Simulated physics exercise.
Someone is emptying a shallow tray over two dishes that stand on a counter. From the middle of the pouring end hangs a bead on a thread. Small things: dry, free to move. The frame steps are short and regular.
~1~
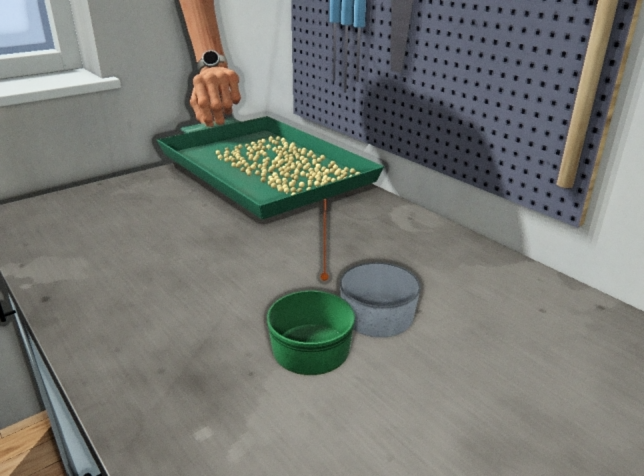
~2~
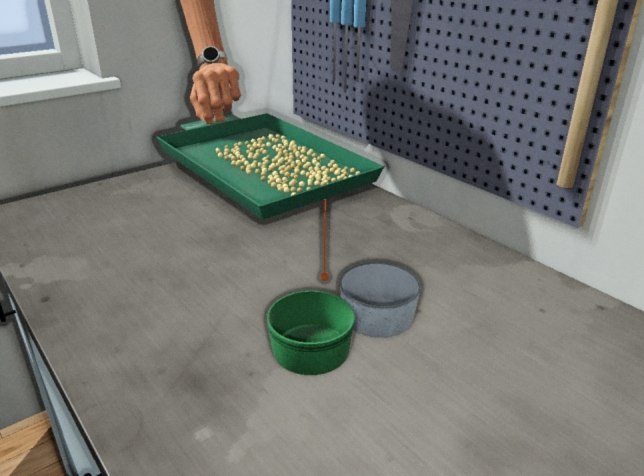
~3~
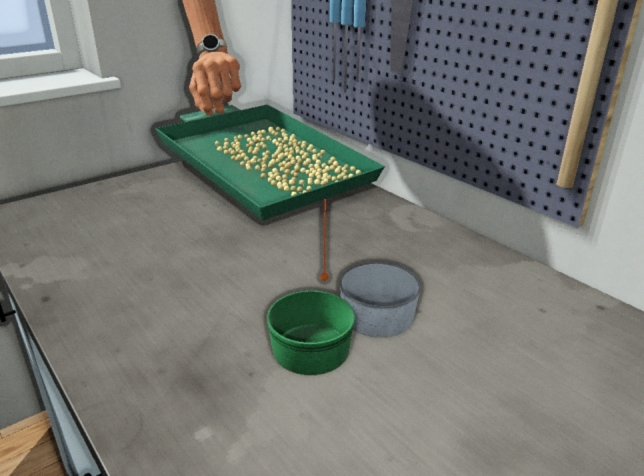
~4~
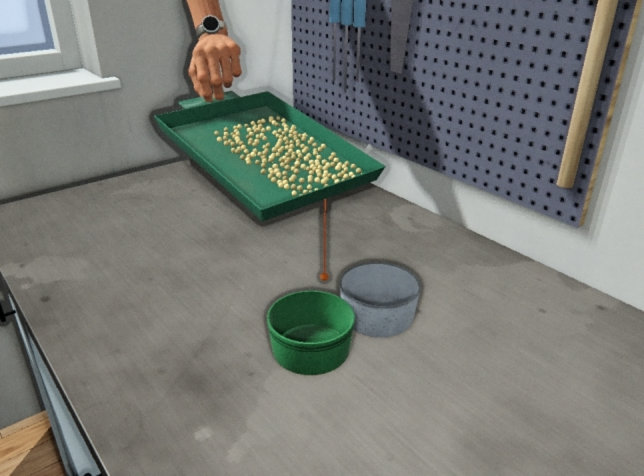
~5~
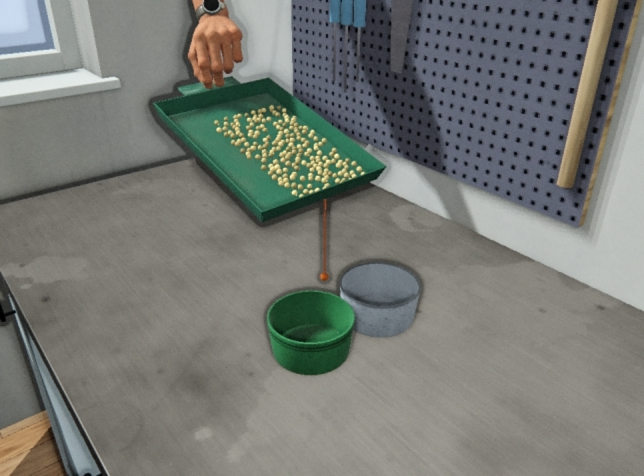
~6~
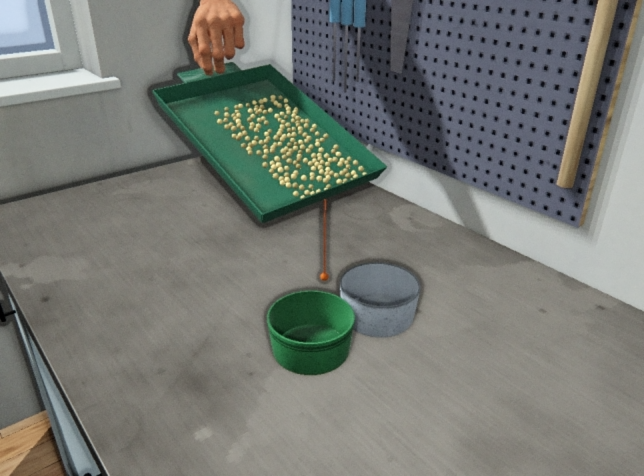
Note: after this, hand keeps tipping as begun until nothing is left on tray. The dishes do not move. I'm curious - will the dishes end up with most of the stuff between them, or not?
Yes, turns out most of it gets caught in the end.
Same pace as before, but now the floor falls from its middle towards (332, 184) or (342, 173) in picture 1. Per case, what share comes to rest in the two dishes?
In order, some 90 % and some 50 %.
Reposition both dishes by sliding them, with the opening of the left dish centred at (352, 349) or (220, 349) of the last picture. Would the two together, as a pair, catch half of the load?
Try 1: Not up to half; try 2: In excess of half.
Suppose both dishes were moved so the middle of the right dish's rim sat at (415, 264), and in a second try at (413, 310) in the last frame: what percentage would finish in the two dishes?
First placement: 40 per cent; second placement: 20 per cent.
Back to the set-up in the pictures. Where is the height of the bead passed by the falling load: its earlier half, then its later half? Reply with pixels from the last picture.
About (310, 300) to begin with, then about (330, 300).
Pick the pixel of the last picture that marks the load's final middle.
Near (318, 351).
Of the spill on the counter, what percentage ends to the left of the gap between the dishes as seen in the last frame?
Estimate: Near 50 per cent.
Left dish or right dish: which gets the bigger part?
It's the leftmost dish that ends with more.
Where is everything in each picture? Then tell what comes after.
In the first picture, corners of the pouring end near (262, 202) and (377, 166), level; middle of the load near (287, 166), soya beans; left dish near (338, 352); right dish near (407, 316); bead on its thread near (324, 277).
In the second picture, corners of the pouring end near (262, 202) and (377, 166), level; middle of the load near (287, 164).
In the third picture, corners of the pouring end near (262, 203) and (378, 166), tipped barely, lowest at the left corner; middle of the load near (287, 160).
In the fourth picture, corners of the pouring end near (263, 205) and (379, 165), tipped a little, lowest at the left corner; middle of the load near (288, 155).
In the fifth picture, corners of the pouring end near (263, 207) and (379, 165), tipped a little, lowest at the left corner; middle of the load near (288, 149).
In the sixth picture, corners of the pouring end near (264, 209) and (380, 165), tipped clearly, lowest at the left corner; middle of the load near (290, 145); left dish near (338, 352); right dish near (407, 316).
Shortly afterwards, tray tipped steeply; all but a few on the tray; a little in the air.
Next, tray tipped past a quarter turn; near half on the tray; a little in the left dish; only a few in the right dish; a little outside both; near a third in the air.
Some moments later, tray tipped past a quarter turn; near two thirds in the left dish; a little in the right dish; near a quarter outside both.
In the end, tray tipped past a quarter turn; near two thirds in the left dish; a little in the right dish; near a quarter outside both.
